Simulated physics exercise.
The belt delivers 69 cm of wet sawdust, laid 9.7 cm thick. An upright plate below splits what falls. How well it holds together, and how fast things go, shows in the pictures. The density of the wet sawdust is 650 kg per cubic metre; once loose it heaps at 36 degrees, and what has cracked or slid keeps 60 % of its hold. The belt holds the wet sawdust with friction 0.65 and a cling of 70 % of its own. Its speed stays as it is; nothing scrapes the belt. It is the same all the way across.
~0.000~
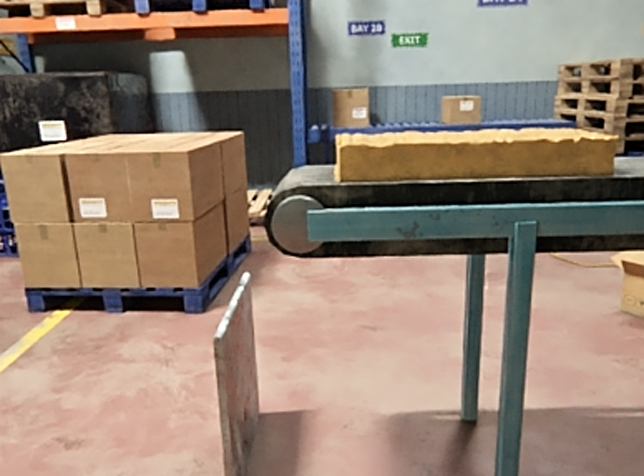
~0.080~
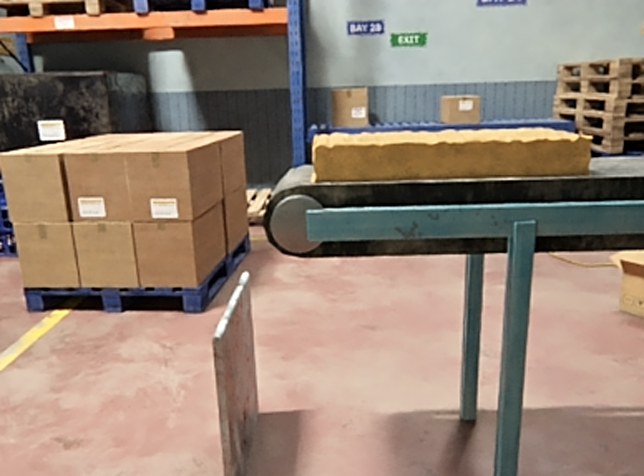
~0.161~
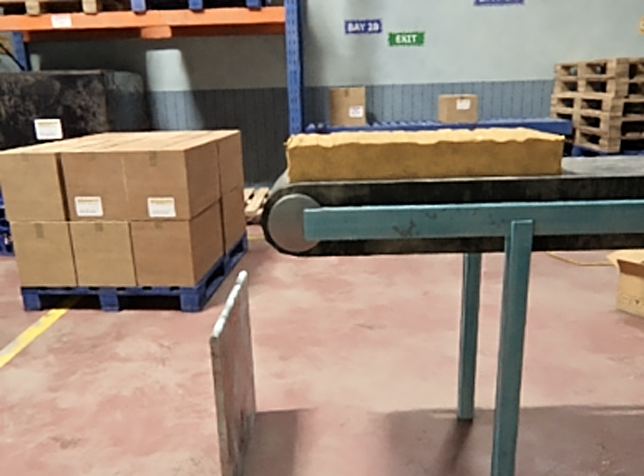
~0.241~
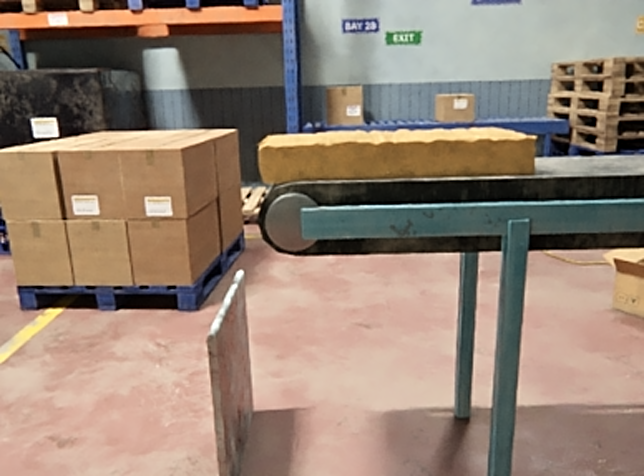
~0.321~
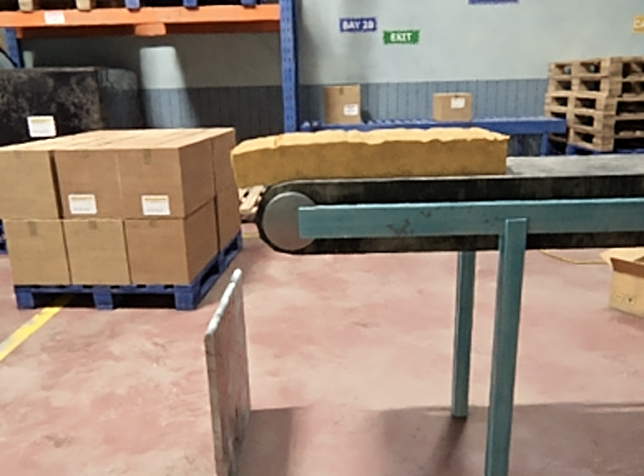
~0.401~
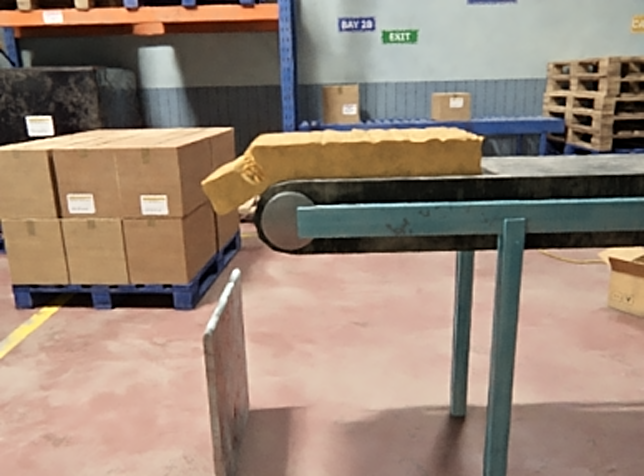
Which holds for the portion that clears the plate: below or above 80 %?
The portion that clears the plate is above 80 %.
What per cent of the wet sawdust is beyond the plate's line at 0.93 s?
Near 55 %.
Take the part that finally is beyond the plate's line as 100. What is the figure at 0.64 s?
Some 30 per cent.
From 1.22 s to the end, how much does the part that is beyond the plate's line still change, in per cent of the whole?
About 8 %.
After 0.64 s, 25 % is beyond the plate's line.
After 0.93 s, 54 % is beyond the plate's line.
After 1.22 s, 87 % is beyond the plate's line.
After 1.50 s, 95 % is beyond the plate's line.
After 2.76 s, at the end, 95 % is beyond the plate's line.
